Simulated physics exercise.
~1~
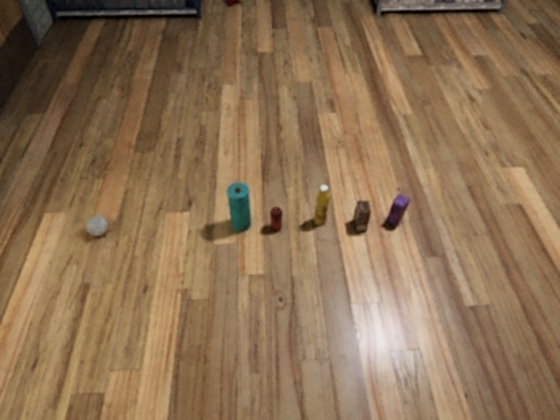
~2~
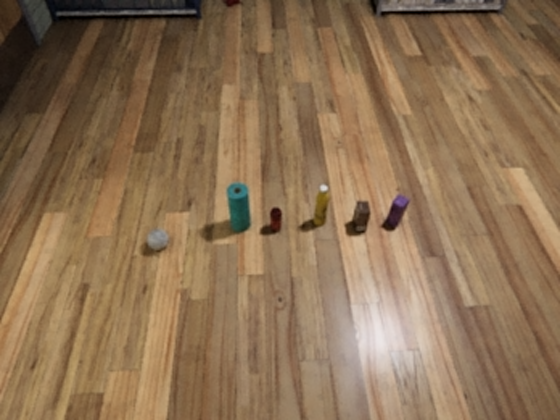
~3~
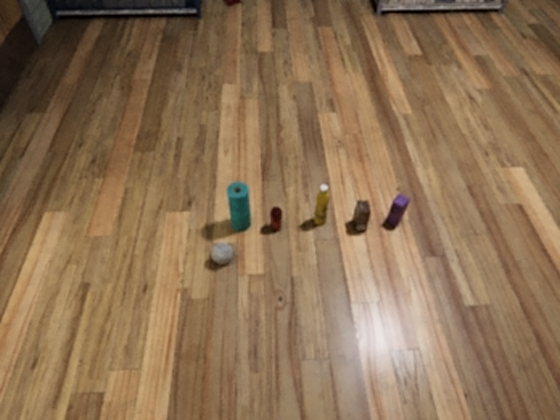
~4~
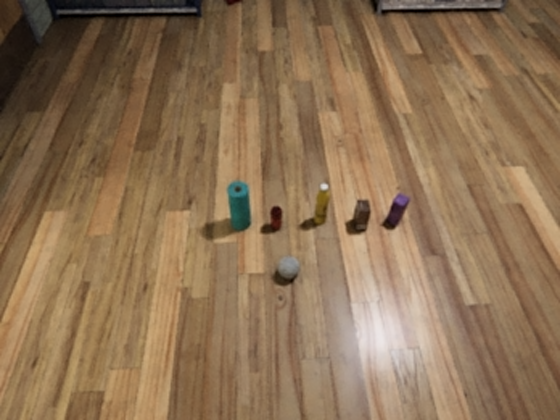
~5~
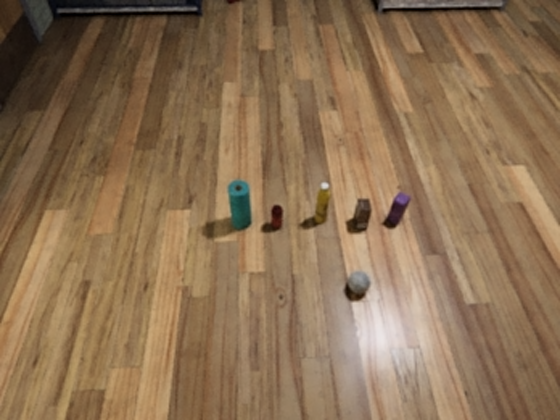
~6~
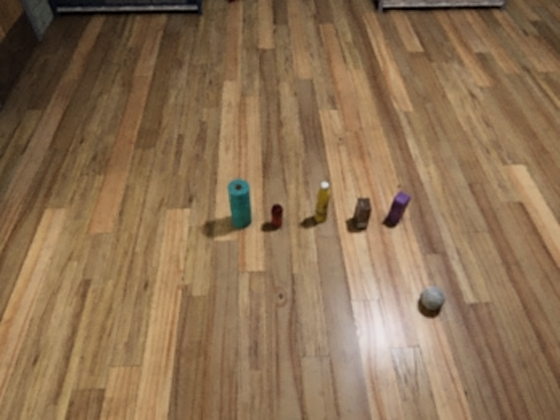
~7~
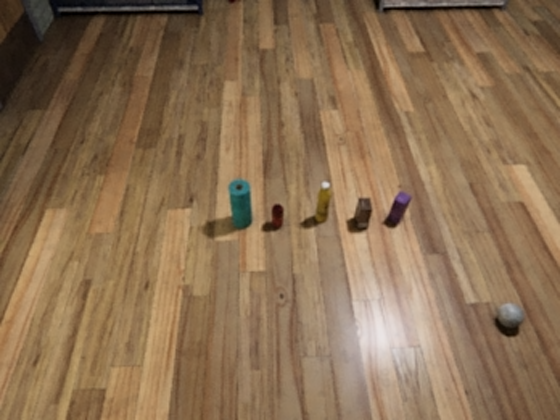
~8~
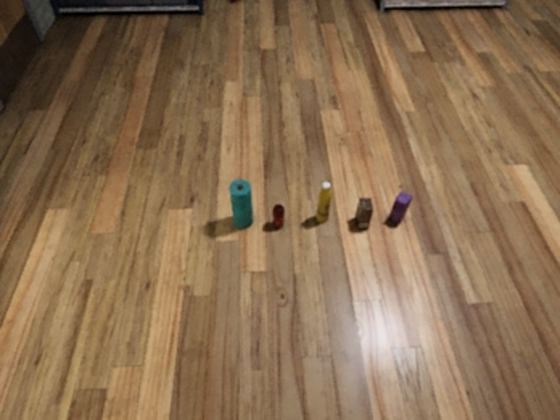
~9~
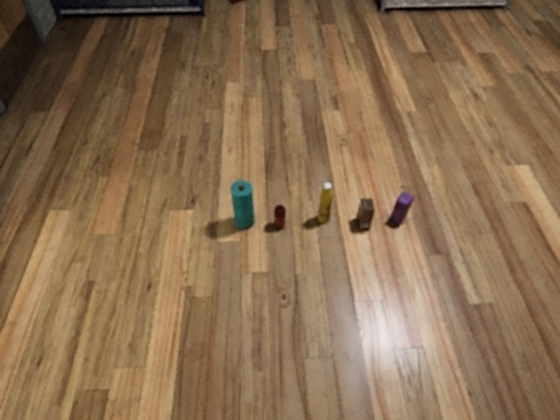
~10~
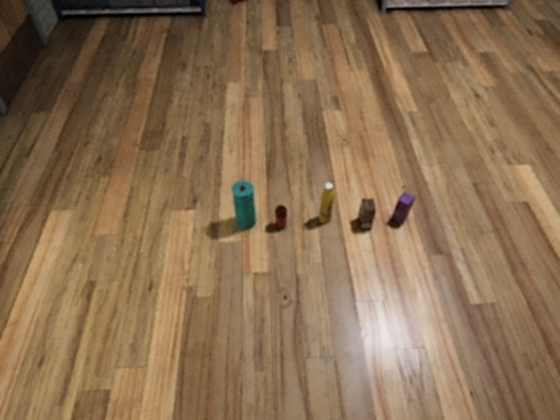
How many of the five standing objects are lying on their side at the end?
None of them are lying on their side, as all five still stand upright on the wooden floor.
